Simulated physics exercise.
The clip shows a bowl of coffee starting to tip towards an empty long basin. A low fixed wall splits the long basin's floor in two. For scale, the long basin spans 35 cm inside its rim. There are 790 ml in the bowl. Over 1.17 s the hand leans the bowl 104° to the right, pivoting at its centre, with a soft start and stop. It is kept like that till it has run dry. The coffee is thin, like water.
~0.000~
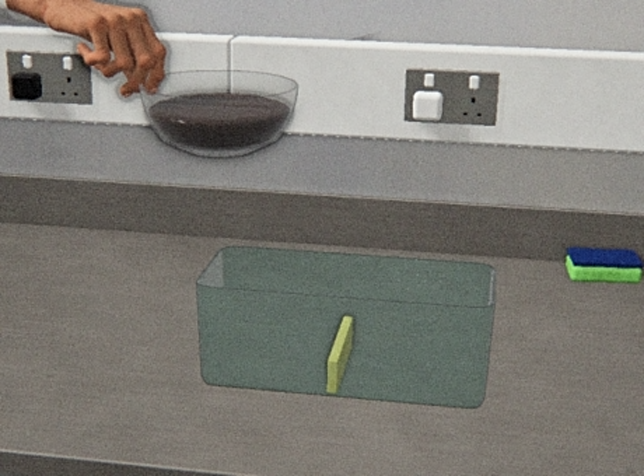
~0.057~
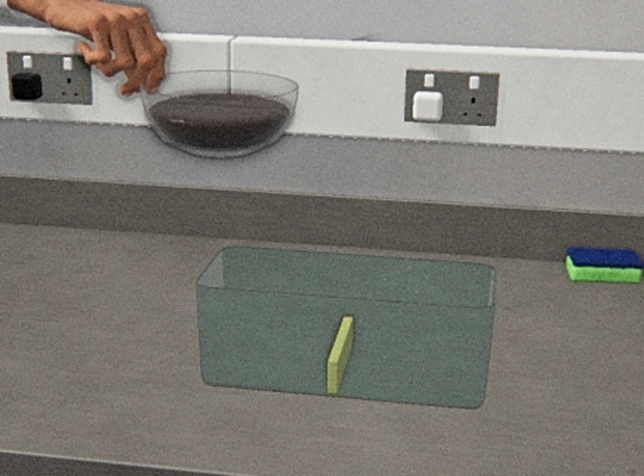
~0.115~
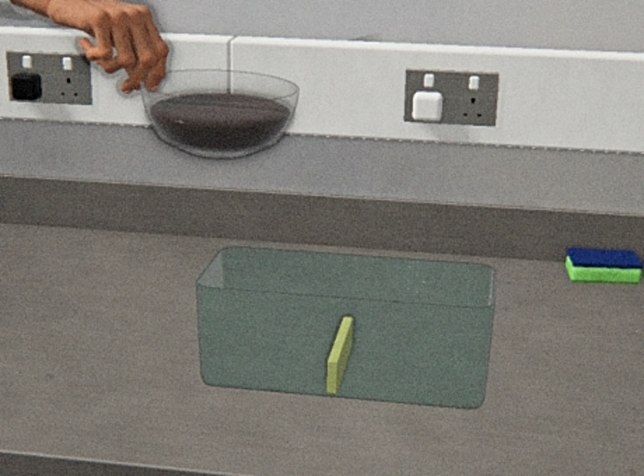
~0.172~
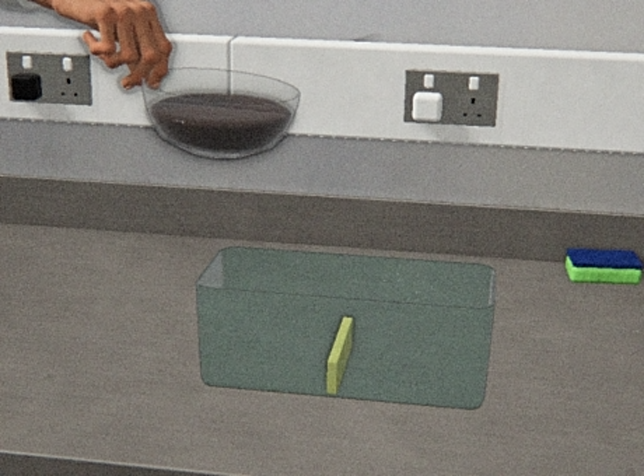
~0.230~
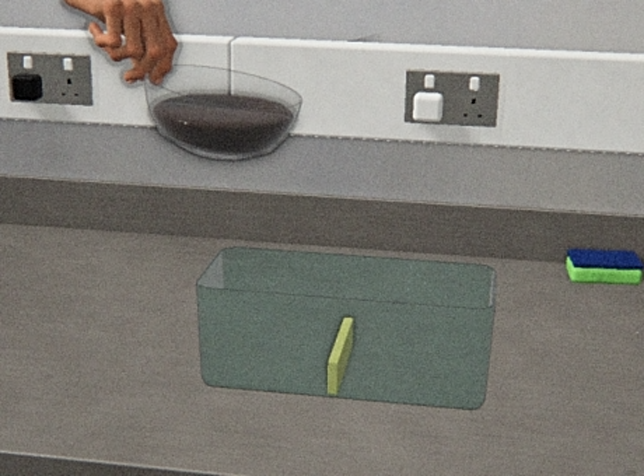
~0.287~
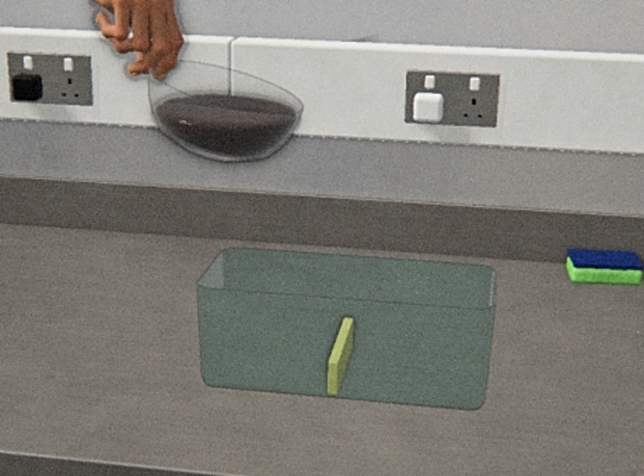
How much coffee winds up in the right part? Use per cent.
Roughly 56 per cent is past the wall.
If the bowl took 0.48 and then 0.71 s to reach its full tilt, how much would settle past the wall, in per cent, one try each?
In turn about 35 and 45 per cent.
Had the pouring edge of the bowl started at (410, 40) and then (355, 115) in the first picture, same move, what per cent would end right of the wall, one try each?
In turn about 75 and 90 per cent.
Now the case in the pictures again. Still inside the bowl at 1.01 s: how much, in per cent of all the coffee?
Near 2 in a hundred.
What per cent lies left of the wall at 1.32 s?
Near 44 in a hundred.
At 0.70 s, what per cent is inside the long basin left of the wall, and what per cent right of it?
Near 3 on the left, 12 on the right.
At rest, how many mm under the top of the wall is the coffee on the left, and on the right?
Some 28 mm on the left and 26 mm on the right.
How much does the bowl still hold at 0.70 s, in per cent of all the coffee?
Near 44 in a hundred.
After 0.70 s the tilt is 68° and 43 per cent is still to pour, 3 is left of the wall and 12 right of it.
After 1.01 s the tilt is 99° and 2 per cent is still to pour, 33 is left of the wall and 55 right of it.
After 1.32 s the tilt is 104° and 0 per cent is still to pour, 43 is left of the wall and 56 right of it.
After 1.67 s the tilt is 104° and 0 per cent is still to pour, 43 is left of the wall and 56 right of it.
In the end 43 per cent lies left of the wall, 56 right of it and 1 outside.
